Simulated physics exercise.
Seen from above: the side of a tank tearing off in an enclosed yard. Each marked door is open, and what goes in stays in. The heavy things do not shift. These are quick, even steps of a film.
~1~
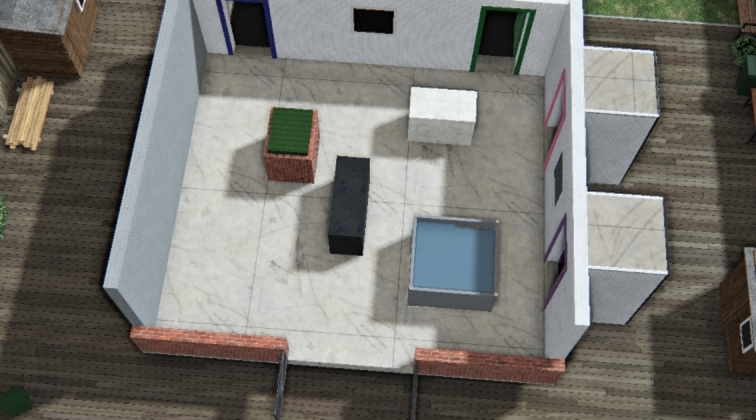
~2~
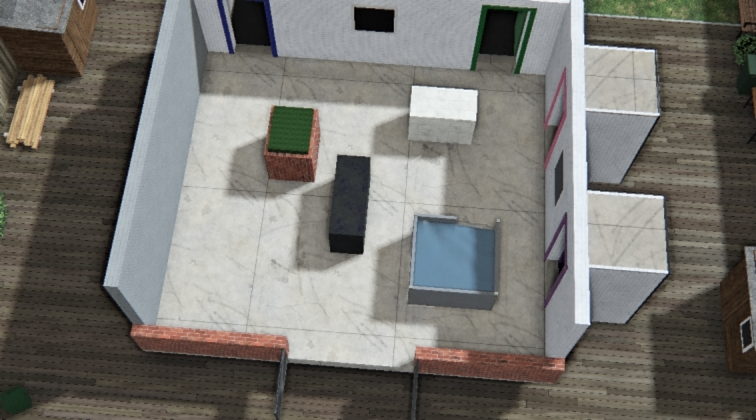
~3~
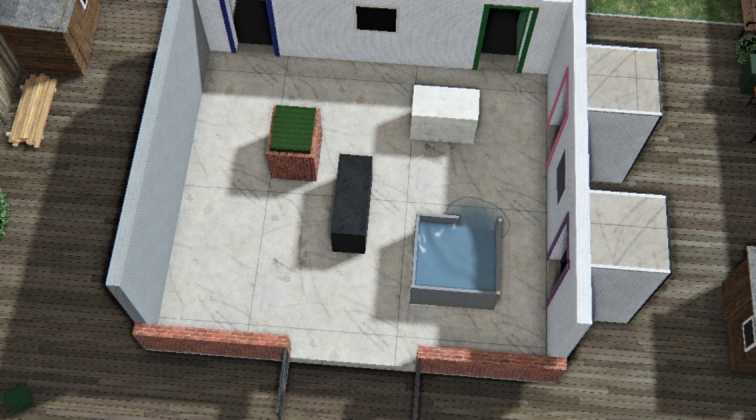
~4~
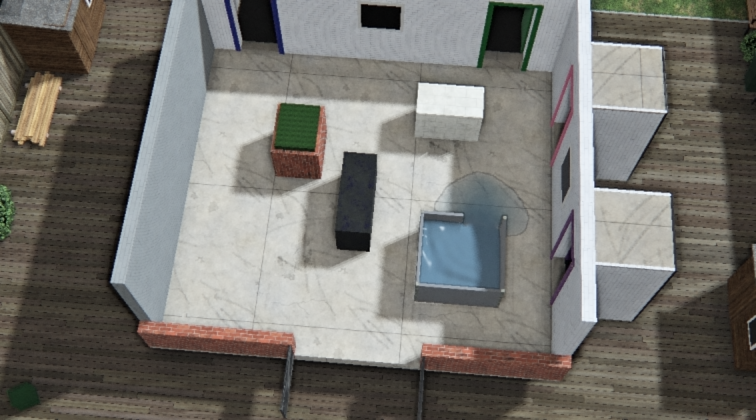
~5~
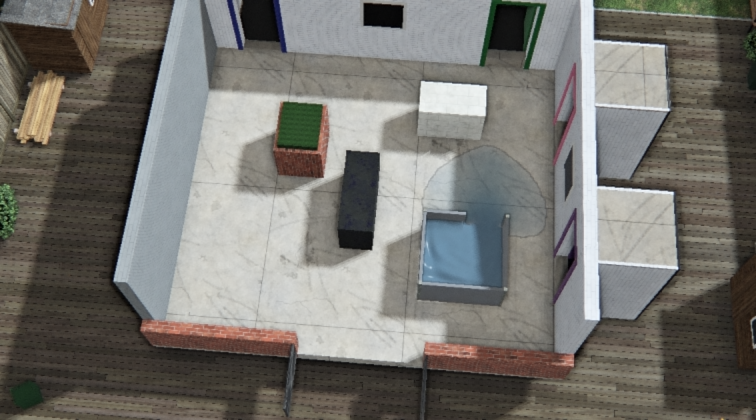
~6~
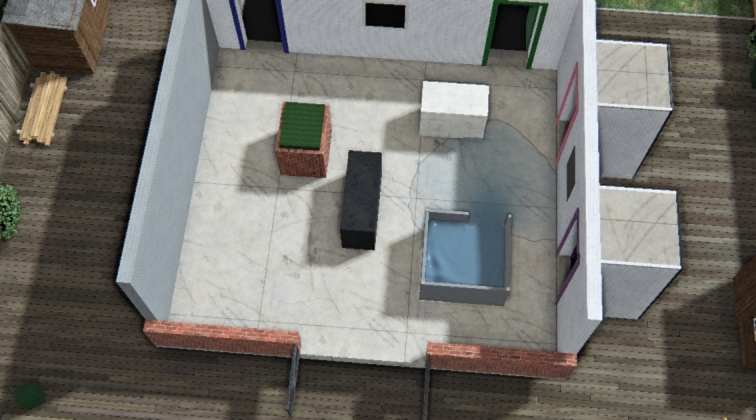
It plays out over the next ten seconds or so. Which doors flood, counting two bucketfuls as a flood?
The green door holds within the limit; the purple door holds within the limit; the blue door floods; the pink door holds within the limit.
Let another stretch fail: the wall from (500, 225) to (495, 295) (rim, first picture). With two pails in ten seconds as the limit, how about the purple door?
The purple door passes that mark.
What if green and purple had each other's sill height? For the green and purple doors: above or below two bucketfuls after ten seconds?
One by one: Green goes over; purple holds.
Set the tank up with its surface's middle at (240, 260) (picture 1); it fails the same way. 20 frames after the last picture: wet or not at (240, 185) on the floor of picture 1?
Answer: Wet.
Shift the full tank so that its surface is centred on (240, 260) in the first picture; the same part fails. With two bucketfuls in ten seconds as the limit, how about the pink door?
One by one: The pink one stays under.
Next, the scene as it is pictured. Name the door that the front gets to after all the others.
I say the blue one.
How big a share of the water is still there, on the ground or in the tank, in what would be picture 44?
Near 100 in a hundred.
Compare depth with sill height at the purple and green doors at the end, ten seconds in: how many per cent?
Roughly 10 per cent, then 20 per cent.
A moment on, water covers 20 % of the floor; the green door wet at the sill, nothing in, the purple door not reached, the blue door not reached, the pink door wet at the sill, nothing in.
Next, water covers 25 % of the floor; the green door wet at the sill, nothing in, the purple door not reached, the blue door not reached, the pink door wet at the sill, nothing in.
Then, water covers 40 % of the floor; the green door under two buckets in, the purple door wet at the sill, nothing in, the blue door not reached, the pink door wet at the sill, nothing in.
Later, water covers 55 % of the floor; the green door under two buckets in, the purple door wet at the sill, nothing in, the blue door under two buckets in, the pink door wet at the sill, nothing in.
In the end, water covers 85 % of the floor; the green door under two buckets in, the purple door wet at the sill, nothing in, the blue door over two buckets in, the pink door wet at the sill, nothing in.
